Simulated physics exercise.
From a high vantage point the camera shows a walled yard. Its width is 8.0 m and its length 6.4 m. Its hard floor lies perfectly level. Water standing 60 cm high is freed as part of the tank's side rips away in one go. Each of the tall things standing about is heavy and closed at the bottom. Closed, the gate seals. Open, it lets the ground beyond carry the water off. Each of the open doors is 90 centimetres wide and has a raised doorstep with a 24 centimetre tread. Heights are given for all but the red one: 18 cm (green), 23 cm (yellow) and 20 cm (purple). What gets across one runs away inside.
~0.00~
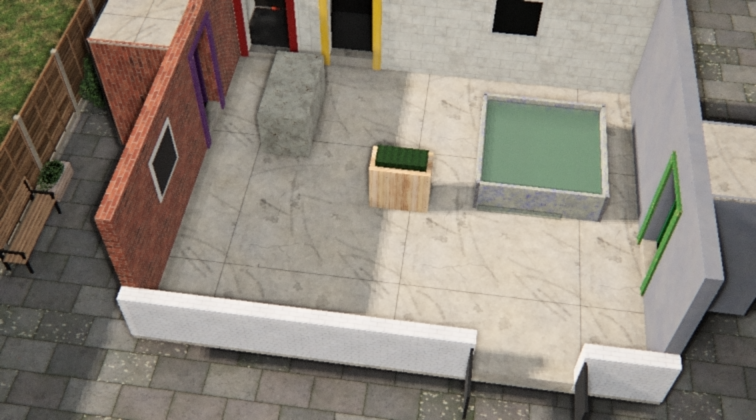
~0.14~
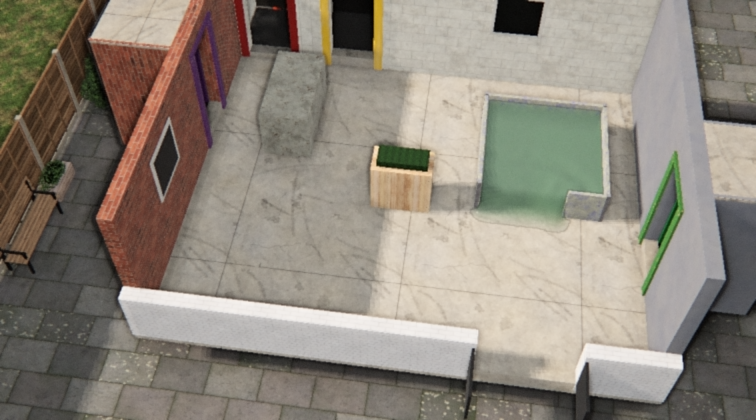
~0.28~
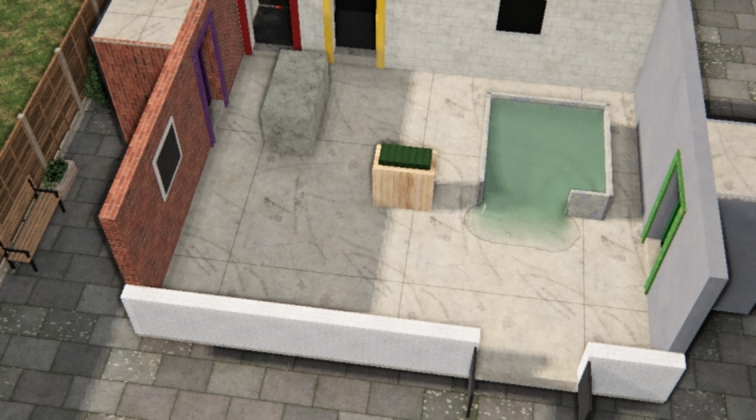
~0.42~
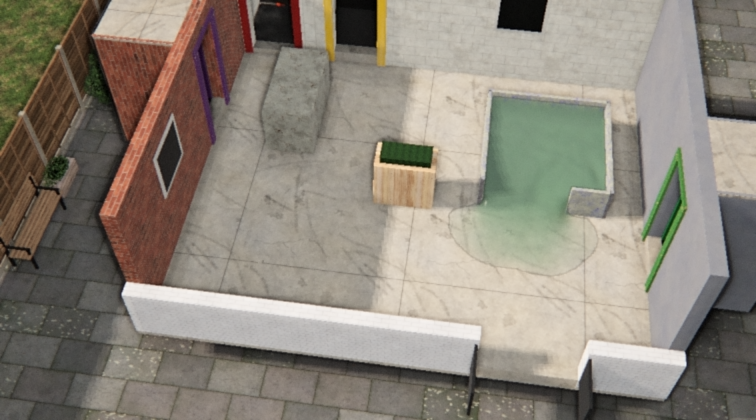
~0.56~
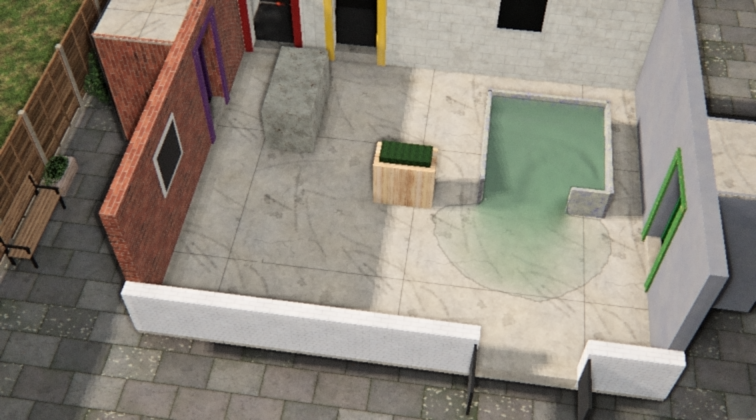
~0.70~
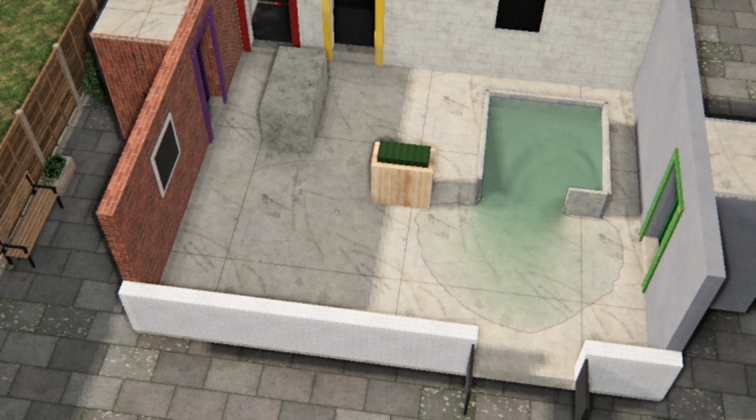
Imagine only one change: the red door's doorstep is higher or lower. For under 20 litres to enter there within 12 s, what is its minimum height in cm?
Its minimum height would be about 6 cm.
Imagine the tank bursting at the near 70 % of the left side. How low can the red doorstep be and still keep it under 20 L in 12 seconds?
It needs to be about 8.0 cm high.
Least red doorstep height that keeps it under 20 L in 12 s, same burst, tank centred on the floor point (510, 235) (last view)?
Some 8.0 cm.
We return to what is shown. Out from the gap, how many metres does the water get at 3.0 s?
6.6 m.
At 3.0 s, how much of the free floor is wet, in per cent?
Near 35 per cent of the open floor.
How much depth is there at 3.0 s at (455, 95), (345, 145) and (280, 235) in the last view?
Depths in order: 0 / 0 / 0 cm.
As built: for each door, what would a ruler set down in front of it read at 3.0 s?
Door by door, in centimetres - red 0, green 1, yellow 0, purple 0.
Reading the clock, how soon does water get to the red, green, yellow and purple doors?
The red door gets it at 7.0 s, the green door at 1.2 s, the yellow door at 8.0 s and the purple door at 5.0 s.
After 1.4 s water covers 25 % of the floor, deepest (32 cm) near (514, 214); it has not reached the red door.
After 3.0 s water covers 35 % of the floor, deepest (22 cm) near (449, 350); it has not reached the red door.
After 12.0 s water covers 90 % of the floor, deepest (8 cm) near (243, 53); 7 cm at the red door, 0 litres in over its 11 cm doorstep.
At the red door as built, the water arrived by 6.9 s and peaked near 11 cm at 7.6 s.
With a doorstep of 5.5 cm, 29 litres would have come in within the 12 s; with 7.5 cm, 9 litres. So under 20 litres takes about 6 cm.
